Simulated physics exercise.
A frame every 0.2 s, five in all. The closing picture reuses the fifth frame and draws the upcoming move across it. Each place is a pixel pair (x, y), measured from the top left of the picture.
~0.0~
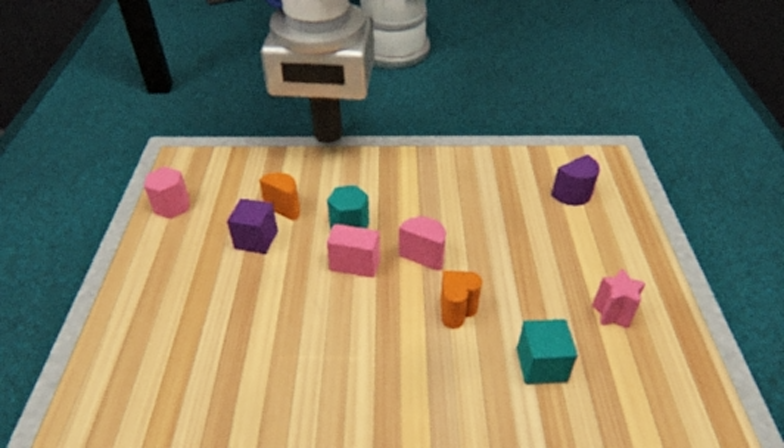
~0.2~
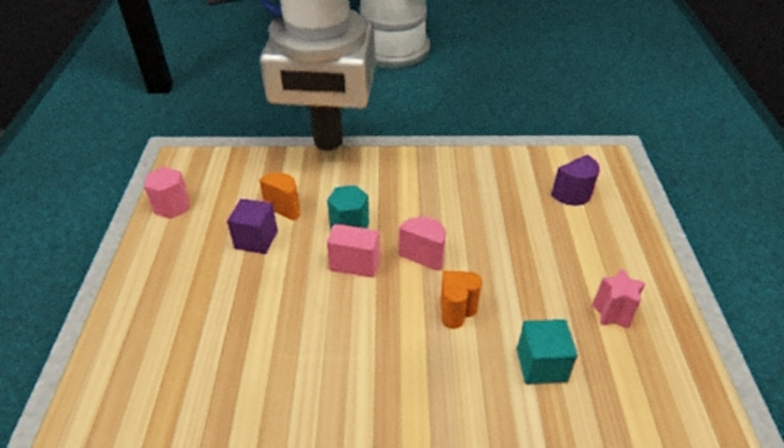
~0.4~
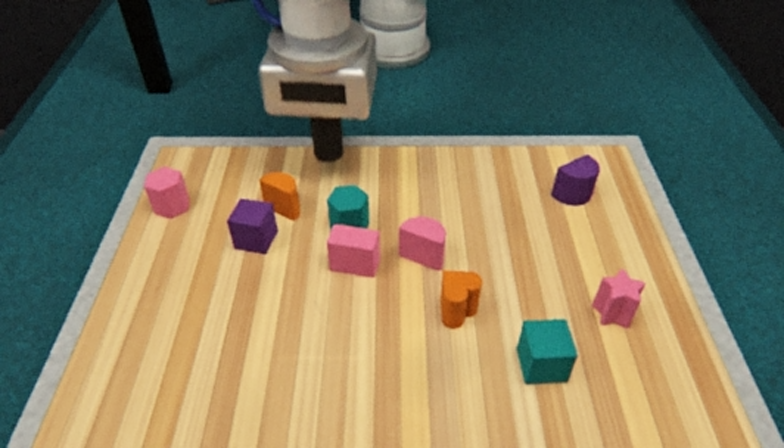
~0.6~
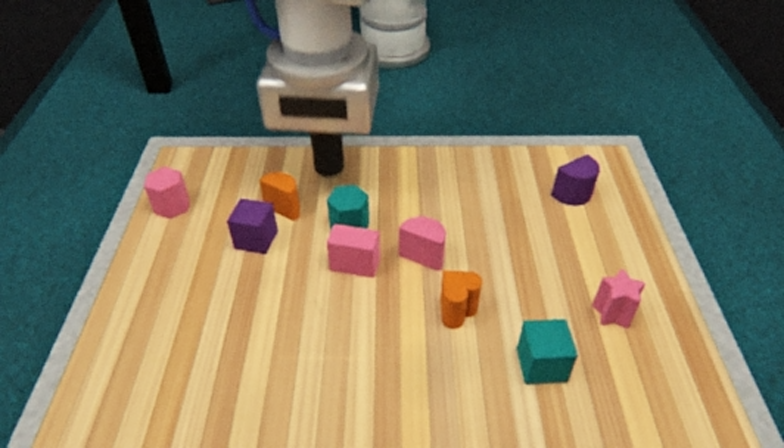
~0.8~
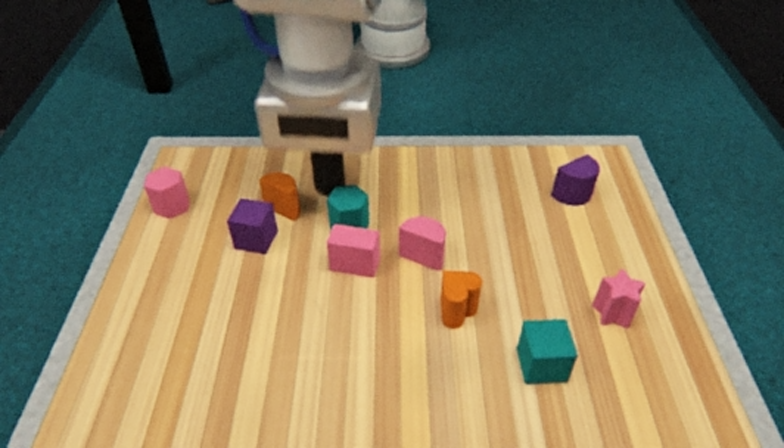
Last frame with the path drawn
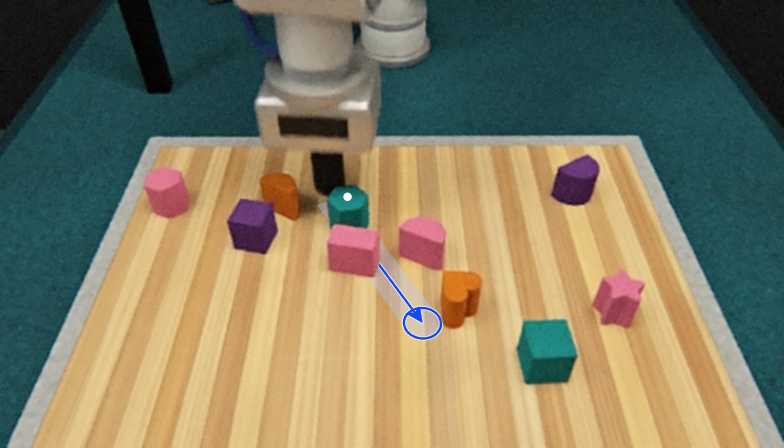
A robot arm with a dark stick moved slowly forward over the wooden board, into the space between the orange half-round block and the turquoise hexagonal one, while all the colored blocks stayed still.
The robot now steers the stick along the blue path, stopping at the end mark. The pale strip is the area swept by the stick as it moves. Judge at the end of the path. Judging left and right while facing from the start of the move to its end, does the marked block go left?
I expect so.
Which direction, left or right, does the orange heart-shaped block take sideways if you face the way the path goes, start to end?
Gets pushed left.
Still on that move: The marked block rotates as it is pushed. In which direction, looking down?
Overhead view: Anti-clockwise.
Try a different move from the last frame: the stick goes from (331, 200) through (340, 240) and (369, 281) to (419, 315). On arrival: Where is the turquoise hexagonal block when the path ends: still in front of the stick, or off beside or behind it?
Slipped off.
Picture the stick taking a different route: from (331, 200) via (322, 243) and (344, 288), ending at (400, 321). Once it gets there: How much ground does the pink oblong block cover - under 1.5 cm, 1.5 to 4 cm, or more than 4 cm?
Final distance: More than 4 cm.
Path on the board, straight from (331, 200) to (422, 323); the dot is on the turquoise hexagonal block.
The first path, step by step. One third of the way, stick (357, 222); turquoise hexagonal block (379, 227), turned 25° anticlockwise; pink oblong block (354, 246), turned 20° clockwise.
Two thirds of the way, stick (388, 263); turquoise hexagonal block (420, 266), turned 50° anticlockwise; pink oblong block (352, 252), turned 45° clockwise; pink half-round block (442, 234), turned 65° anticlockwise.
At the end, stick (423, 309); turquoise hexagonal block (466, 295), turned 85° anticlockwise; pink oblong block (352, 252), turned 45° clockwise; pink half-round block (442, 234), turned 65° anticlockwise; orange heart-shaped block (506, 299).
